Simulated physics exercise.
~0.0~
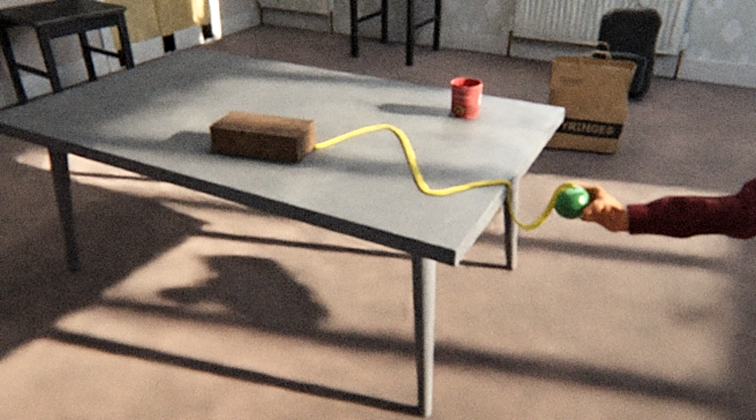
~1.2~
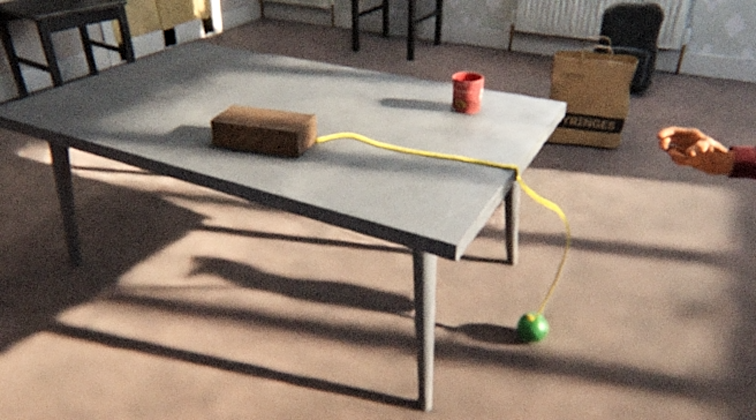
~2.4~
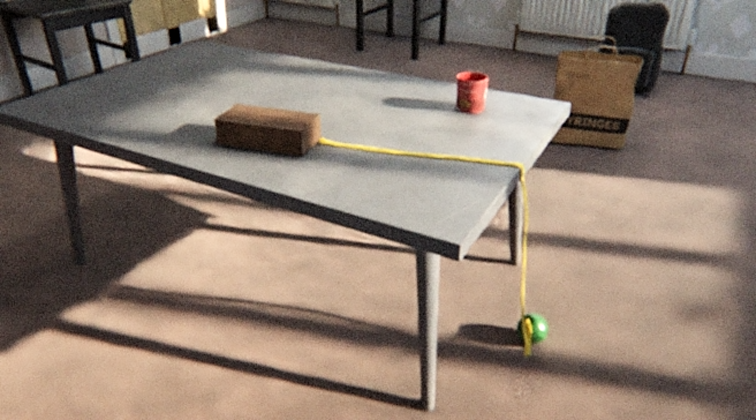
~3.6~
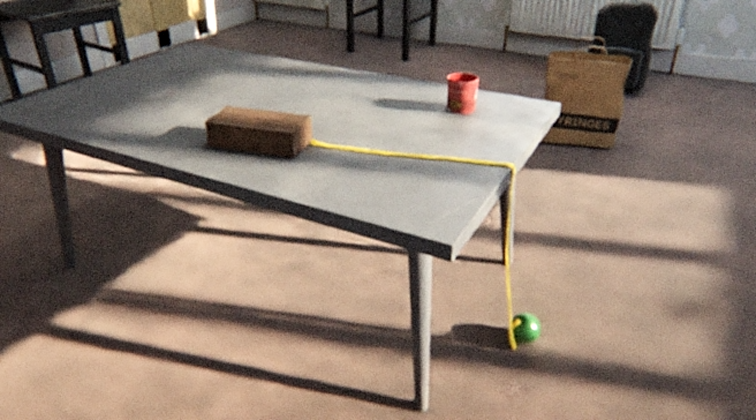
The clip opens on a grey table holding a wooden-looking brown brick and a red cup, with a paper bag and dark chairs behind it. A yellow ribbon runs from the brick across the tabletop to a green apple, which a hand in a dark red sleeve holds out past the right edge. The hand lets go and draws back, and the apple drops to the floor while the ribbon trails over the edge. The ribbon then settles, lying nearly straight on the table and hanging down beside the apple. At the end, the apple rests on the floor, and the brick and cup remain in place.
